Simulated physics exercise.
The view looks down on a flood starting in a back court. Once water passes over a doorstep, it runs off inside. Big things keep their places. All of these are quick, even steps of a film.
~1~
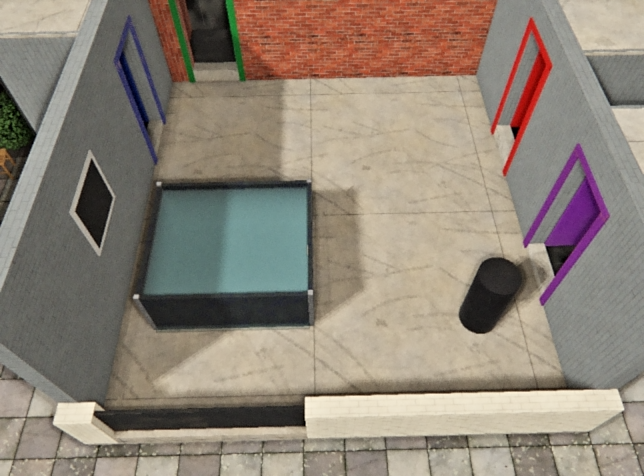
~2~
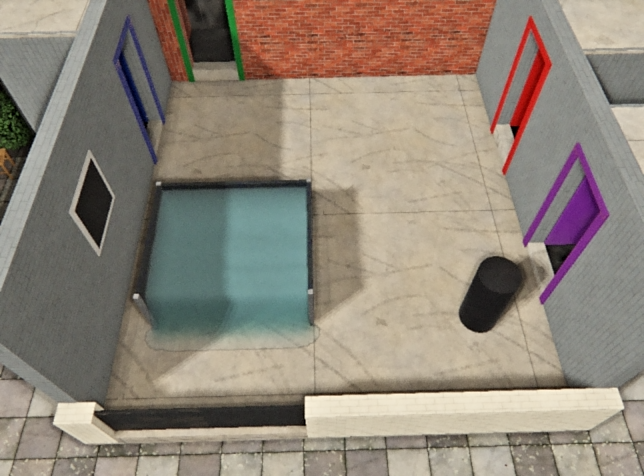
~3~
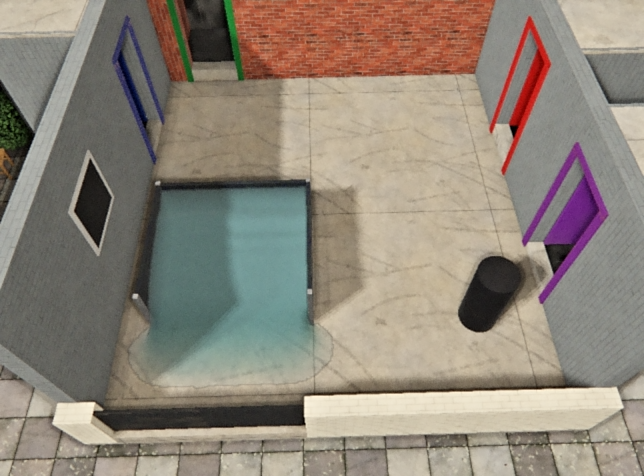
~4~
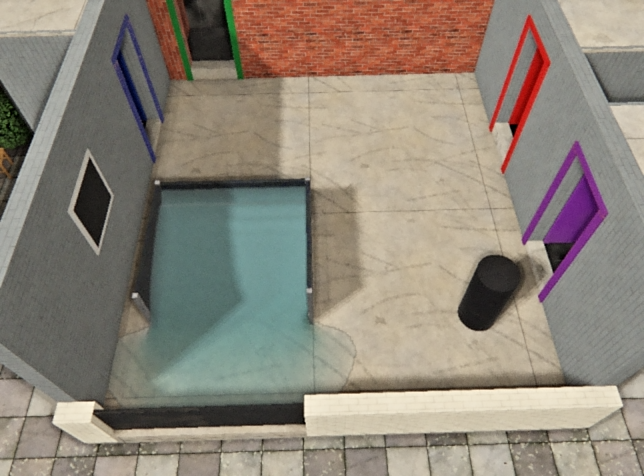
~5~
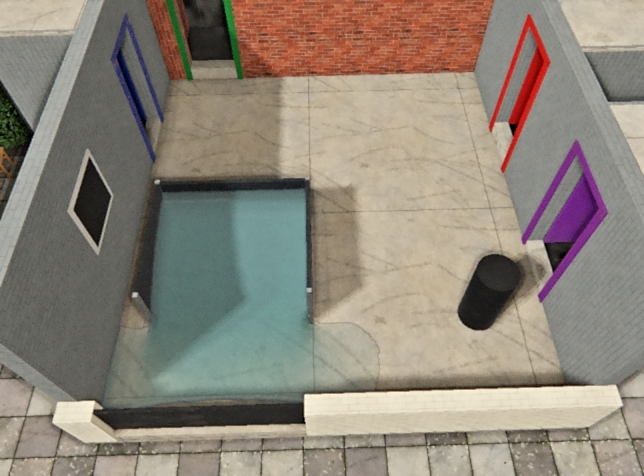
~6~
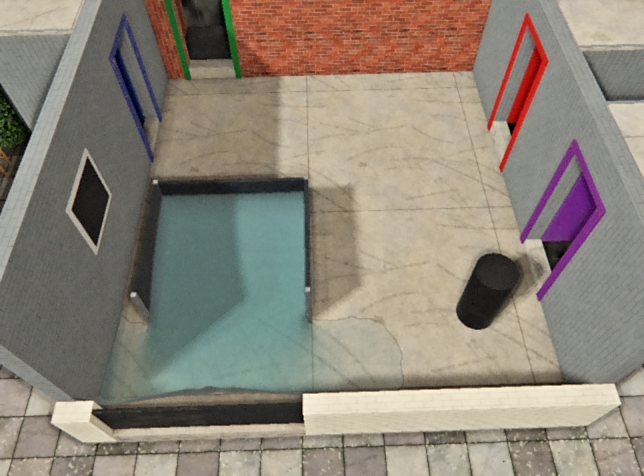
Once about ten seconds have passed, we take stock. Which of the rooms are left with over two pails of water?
In the end the blue door stays inside what's allowed there; the purple door stays inside what's allowed there; the red door stays inside what's allowed there; the green door stays inside what's allowed there.
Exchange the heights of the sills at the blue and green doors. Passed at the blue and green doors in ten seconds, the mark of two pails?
One at a time: Blue admits less, and green exceeds it.
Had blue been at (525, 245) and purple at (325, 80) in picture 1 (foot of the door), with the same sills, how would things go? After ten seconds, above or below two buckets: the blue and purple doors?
Note - blue door undershoots, purple door undershoots.
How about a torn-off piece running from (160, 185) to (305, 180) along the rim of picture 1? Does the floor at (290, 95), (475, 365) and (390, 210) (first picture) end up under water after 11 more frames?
Taking the points in order: Swamped, unwetted and unwetted.
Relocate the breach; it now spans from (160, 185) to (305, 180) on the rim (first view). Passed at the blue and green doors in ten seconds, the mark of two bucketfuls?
In that case the blue door overshoots, while the green door overshoots.
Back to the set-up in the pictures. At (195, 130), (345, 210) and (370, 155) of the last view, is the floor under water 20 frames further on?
In turn, the points end up soaked, high and dry and high and dry.
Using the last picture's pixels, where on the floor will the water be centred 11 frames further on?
It is near (254, 327).
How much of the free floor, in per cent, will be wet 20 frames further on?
My estimate is near 55 per cent.
A moment on, water covers 20 % of the floor; the blue door not reached, the purple door not reached, the red door not reached, the green door not reached.
Next, water covers 30 % of the floor; the blue door not reached, the purple door wet at the sill, nothing in, the red door not reached, the green door not reached.
Then, water covers 55 % of the floor; the blue door wet at the sill, nothing in, the purple door wet at the sill, nothing in, the red door wet at the sill, nothing in, the green door under two buckets in.
Later, water covers 80 % of the floor; the blue door wet at the sill, nothing in, the purple door under two buckets in, the red door wet at the sill, nothing in, the green door under two buckets in.
In the end, water covers 95 % of the floor; the blue door wet at the sill, nothing in, the purple door under two buckets in, the red door wet at the sill, nothing in, the green door under two buckets in.
